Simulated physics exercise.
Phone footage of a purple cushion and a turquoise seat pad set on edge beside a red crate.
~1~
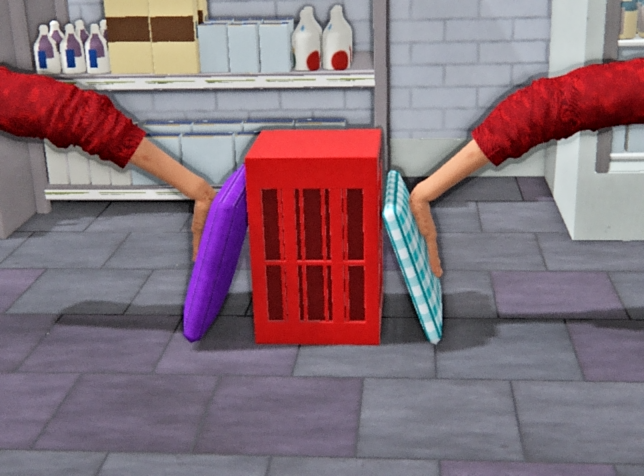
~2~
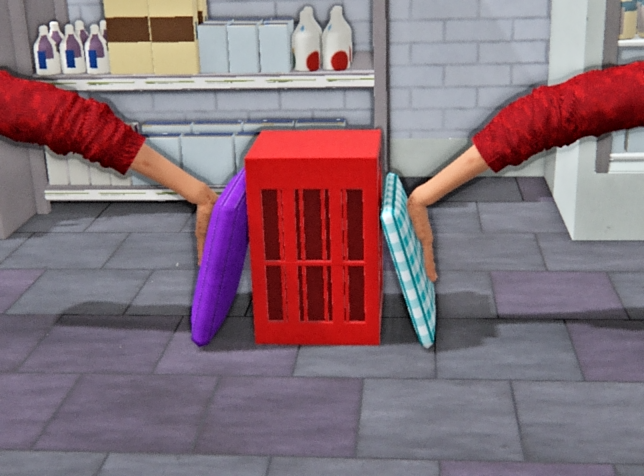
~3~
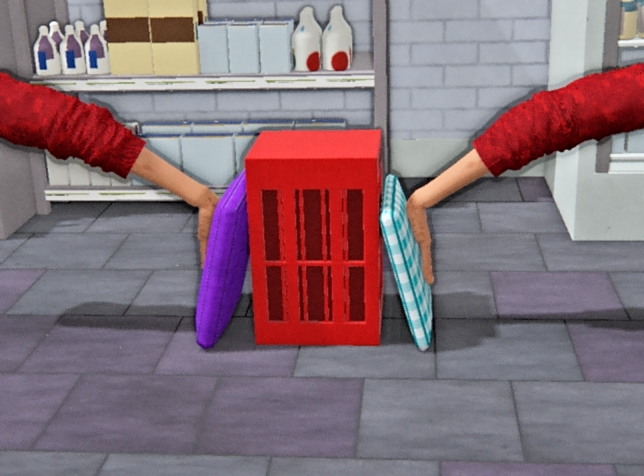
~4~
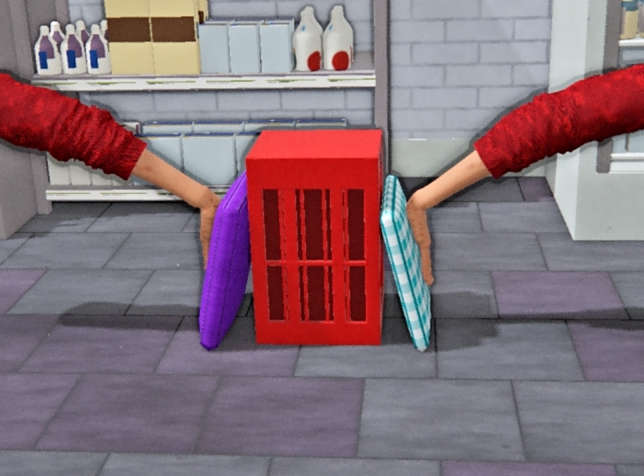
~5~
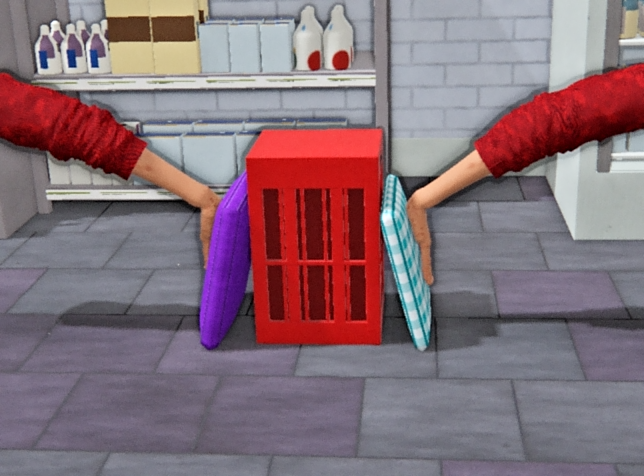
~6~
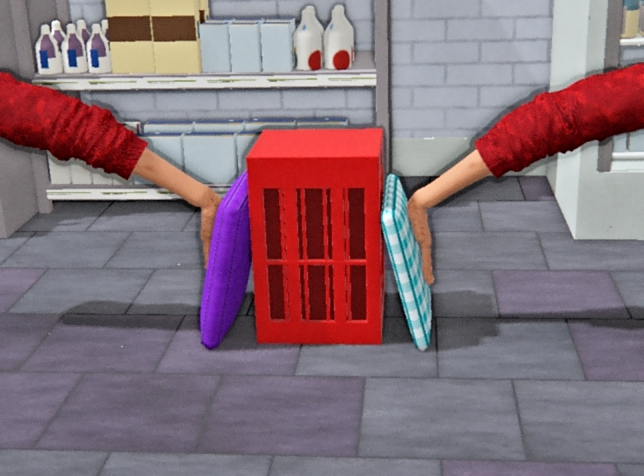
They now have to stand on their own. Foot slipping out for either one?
Outcome - purple cushion: Holds; turquoise seat pad: Holds.
Then, 0.26 s on from there, cushion propped as before near (234, 254); seat pad propped as before near (406, 259).
In the end, cushion propped as before near (234, 254); seat pad propped as before near (406, 259). The purple cushion holds its lean and the turquoise seat pad remains propped up.
